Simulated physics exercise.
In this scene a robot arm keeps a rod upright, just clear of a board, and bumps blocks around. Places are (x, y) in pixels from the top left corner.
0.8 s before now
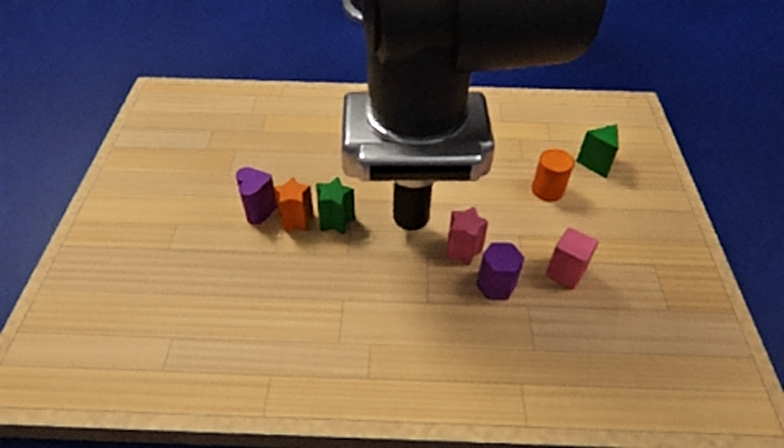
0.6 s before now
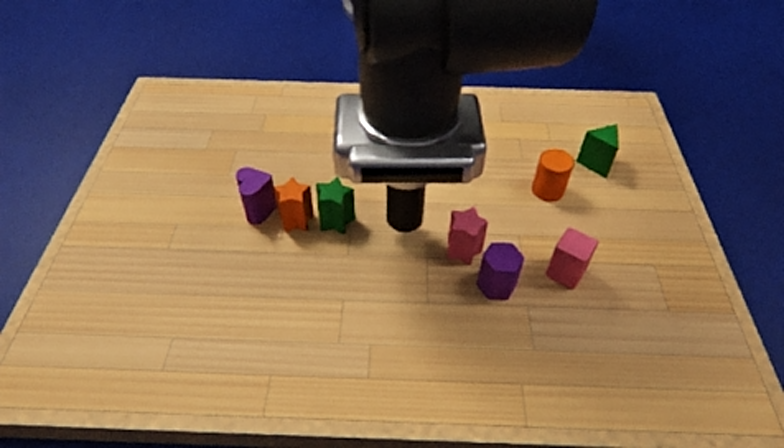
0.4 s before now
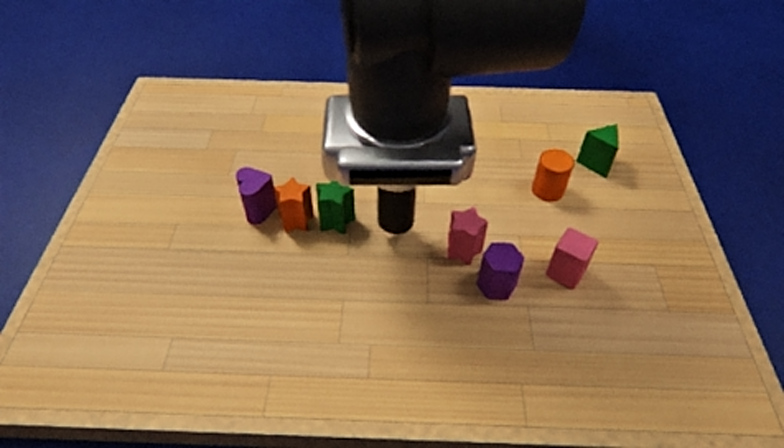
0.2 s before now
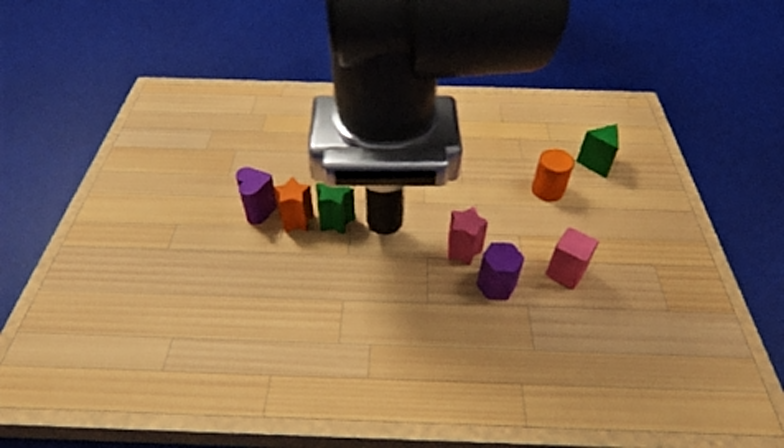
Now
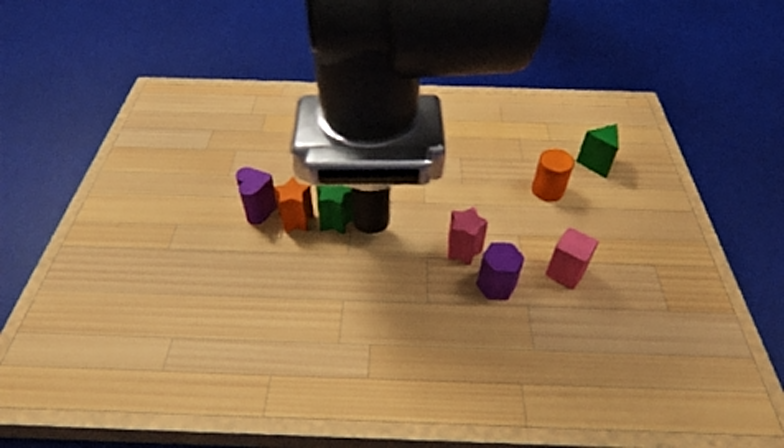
A dark robot arm slides its rod a short way left toward the green star block.
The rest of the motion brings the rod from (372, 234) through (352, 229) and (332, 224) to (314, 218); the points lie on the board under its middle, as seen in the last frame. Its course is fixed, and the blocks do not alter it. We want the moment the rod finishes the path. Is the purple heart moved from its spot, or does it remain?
At the moment the path ends, the purple heart no longer stands where it did.
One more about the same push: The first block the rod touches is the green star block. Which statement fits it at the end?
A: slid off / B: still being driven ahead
Choice B: Still being driven ahead.
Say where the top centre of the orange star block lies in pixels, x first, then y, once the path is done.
It comes to (256, 183).
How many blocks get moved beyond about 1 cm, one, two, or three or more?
There will be three or more blocks displaced.
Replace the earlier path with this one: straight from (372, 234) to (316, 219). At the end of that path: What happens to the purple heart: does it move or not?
My prediction: It moves.
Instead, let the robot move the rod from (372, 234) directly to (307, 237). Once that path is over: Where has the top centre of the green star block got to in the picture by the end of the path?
Its top middle is near (305, 183).
What follows on the original path. Halfway along, rod at (340, 213); orange star block at (283, 189), turned 15° anticlockwise; green star block at (314, 183).
At the end, rod at (312, 205); purple heart at (228, 176); orange star block at (256, 183), turned 25° anticlockwise; green star block at (286, 174); pink star block unmoved.
